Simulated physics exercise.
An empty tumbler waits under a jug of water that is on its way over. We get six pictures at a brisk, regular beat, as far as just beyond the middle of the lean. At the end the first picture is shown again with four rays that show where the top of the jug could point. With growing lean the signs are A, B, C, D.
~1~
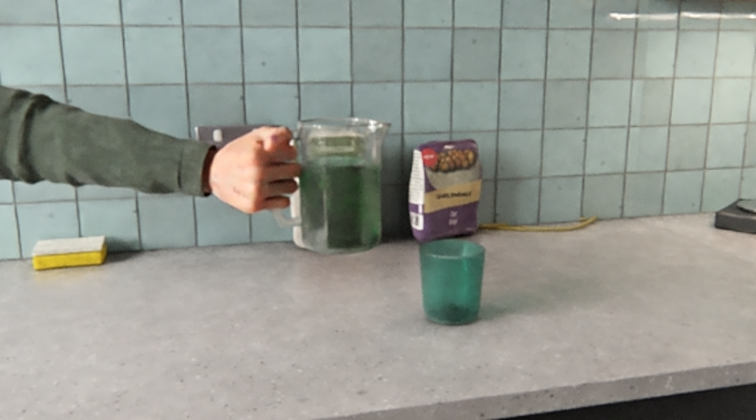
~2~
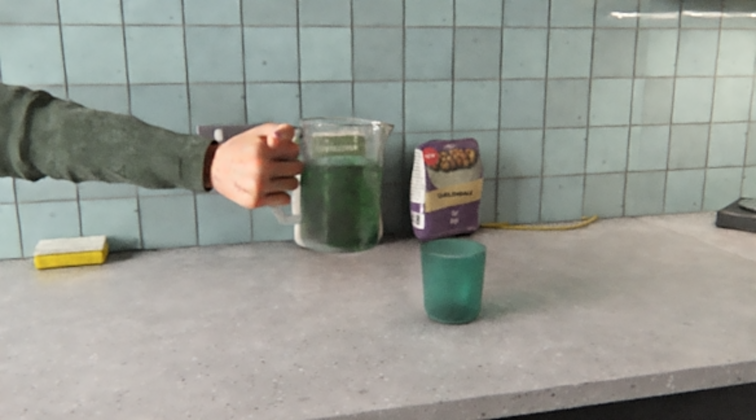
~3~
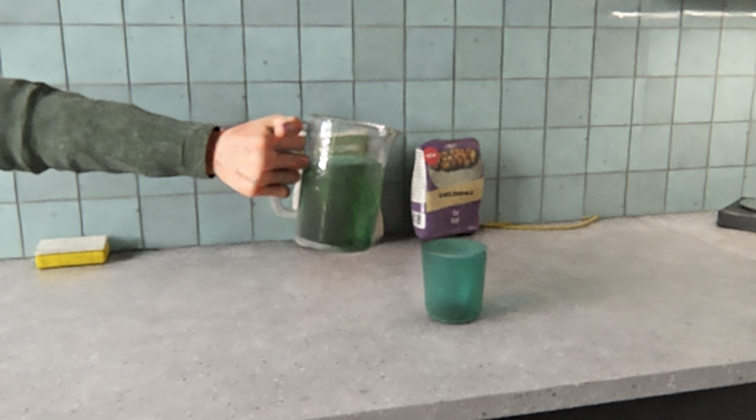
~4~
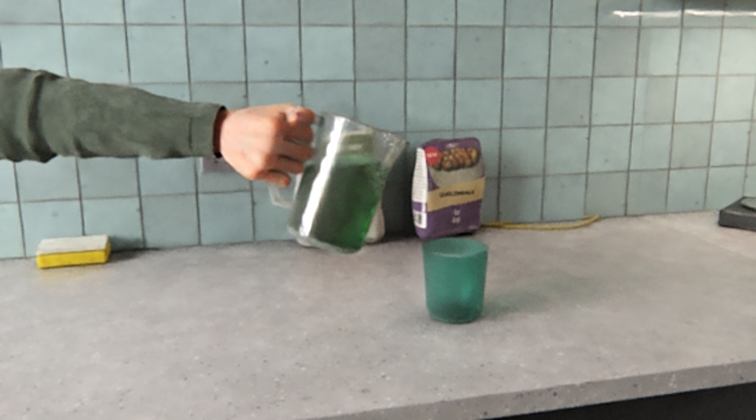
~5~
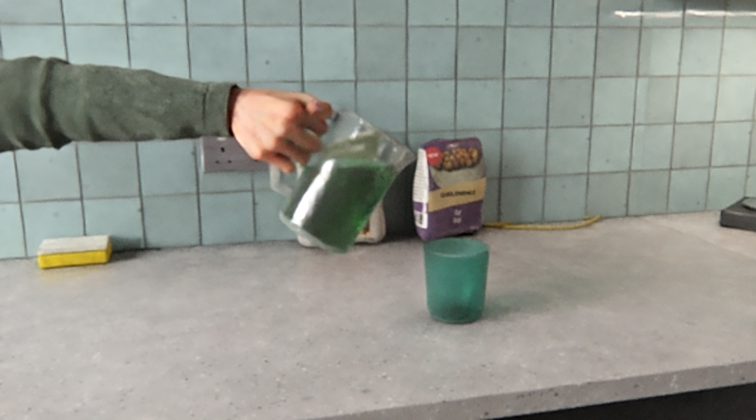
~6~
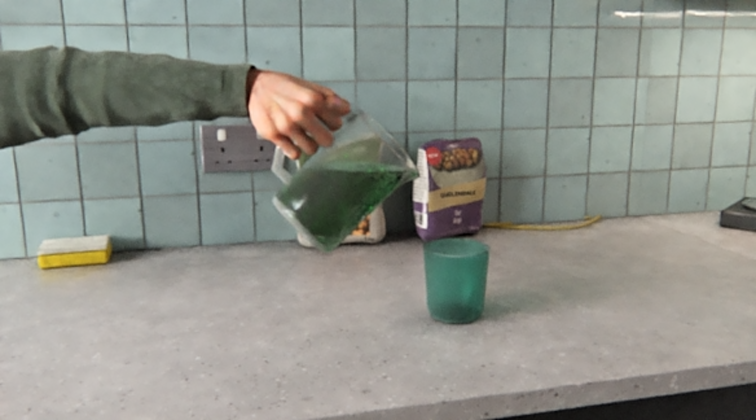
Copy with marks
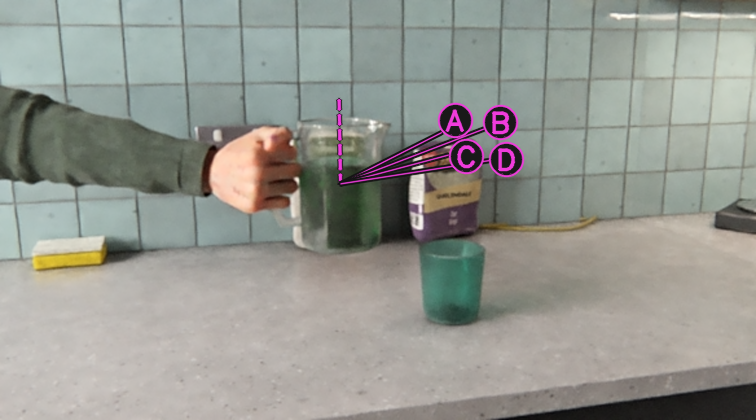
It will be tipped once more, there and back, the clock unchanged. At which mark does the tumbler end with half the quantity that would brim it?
I would pick mark A.
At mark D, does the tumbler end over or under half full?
Over.
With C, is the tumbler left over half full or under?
Over half.
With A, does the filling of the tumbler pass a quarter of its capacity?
Yes, clearly.
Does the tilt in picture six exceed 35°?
Yes.
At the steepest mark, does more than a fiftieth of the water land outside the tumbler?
Yes.
On the marked copy, A at (441, 132); B at (484, 128); C at (448, 155); D at (489, 160).
If A is chosen, the tumbler ends with about 50 % of what it can hold.
If B is chosen, the tumbler ends with about 75 % of what it can hold.
If C is chosen, the tumbler ends with about 92 % of what it can hold; 4 % of the water is spilt.
If D is chosen, the tumbler ends with about 92 % of what it can hold; 17 % of the water is spilt.
